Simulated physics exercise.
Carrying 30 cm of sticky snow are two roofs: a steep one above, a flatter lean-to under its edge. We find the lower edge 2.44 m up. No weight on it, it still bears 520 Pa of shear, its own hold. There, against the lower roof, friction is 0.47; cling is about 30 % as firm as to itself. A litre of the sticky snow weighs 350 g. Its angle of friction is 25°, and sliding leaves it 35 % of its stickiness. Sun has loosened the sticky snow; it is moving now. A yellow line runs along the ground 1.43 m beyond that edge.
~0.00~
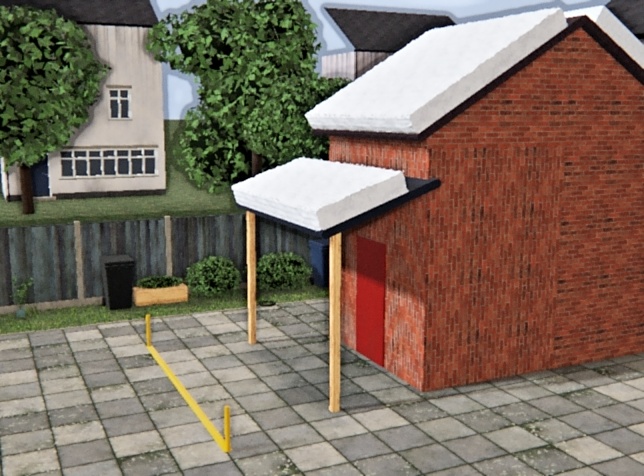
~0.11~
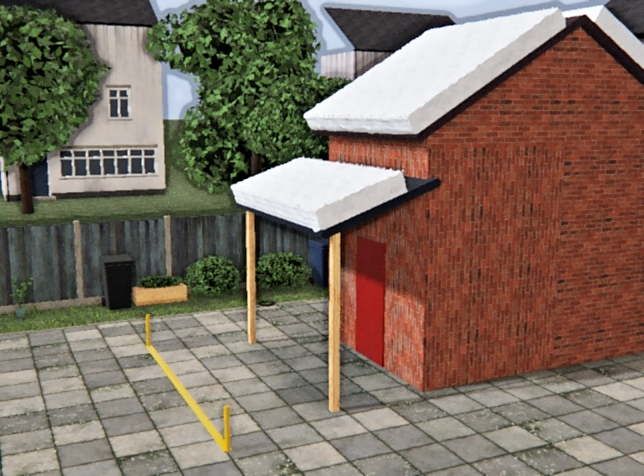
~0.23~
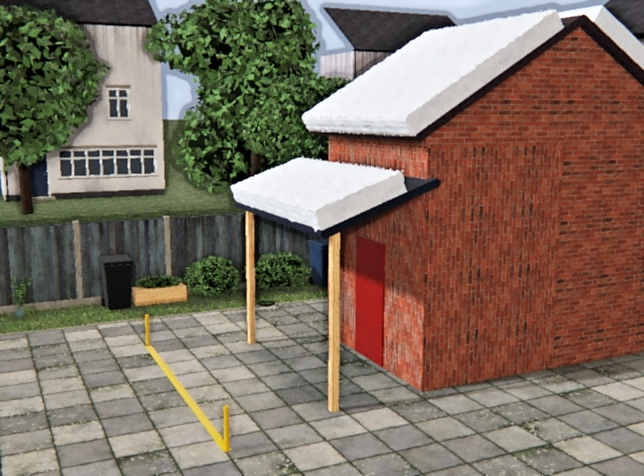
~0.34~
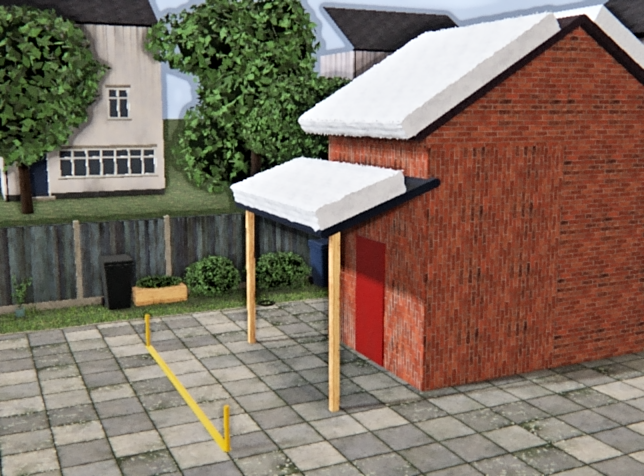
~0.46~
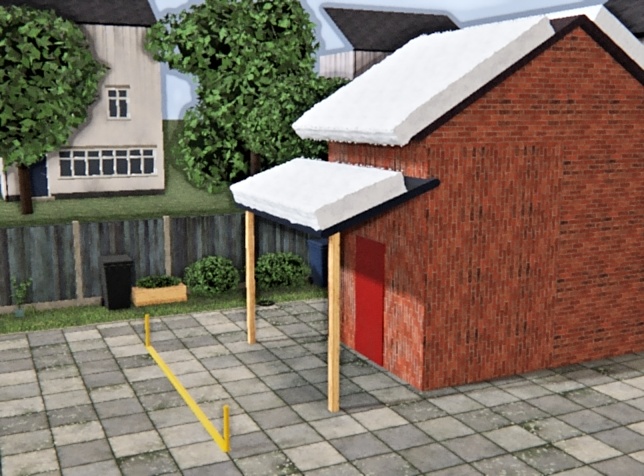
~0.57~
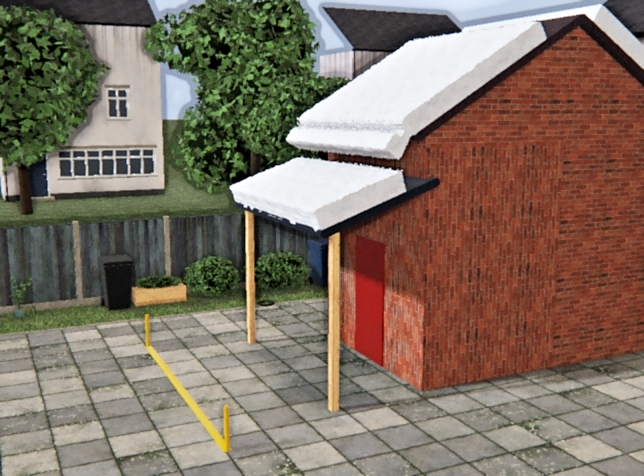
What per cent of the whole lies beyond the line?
Roughly 45 %.
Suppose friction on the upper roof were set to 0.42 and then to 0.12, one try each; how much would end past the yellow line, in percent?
30 %, then 55 %.
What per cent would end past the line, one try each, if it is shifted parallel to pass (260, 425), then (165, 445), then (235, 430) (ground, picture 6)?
In turn about 60 %, 30 %, 55 %.
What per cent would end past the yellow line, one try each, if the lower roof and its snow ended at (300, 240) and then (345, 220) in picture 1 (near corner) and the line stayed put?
Close to 45 % on the first try, close to 50 % on the next.
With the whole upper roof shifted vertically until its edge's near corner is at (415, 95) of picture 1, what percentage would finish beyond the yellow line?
Roughly 50 %.
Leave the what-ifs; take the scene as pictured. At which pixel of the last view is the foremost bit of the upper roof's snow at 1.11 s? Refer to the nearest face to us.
Around pixel (334, 188).
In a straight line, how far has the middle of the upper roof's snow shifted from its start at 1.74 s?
Roughly 3.2 m.
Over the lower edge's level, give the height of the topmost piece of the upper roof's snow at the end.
0.7 m or so.
After 1.11 s, none is below the lower edge and 0 % is past the line.
After 1.74 s, 20 % is below the lower edge and 0 % is past the line.
After 2.37 s, 71 % is below the lower edge and 30 % is past the line.
After 3.00 s, 80 % is below the lower edge and 45 % is past the line.
After 4.00 s, at the end, 81 % is below the lower edge and 45 % is past the line.
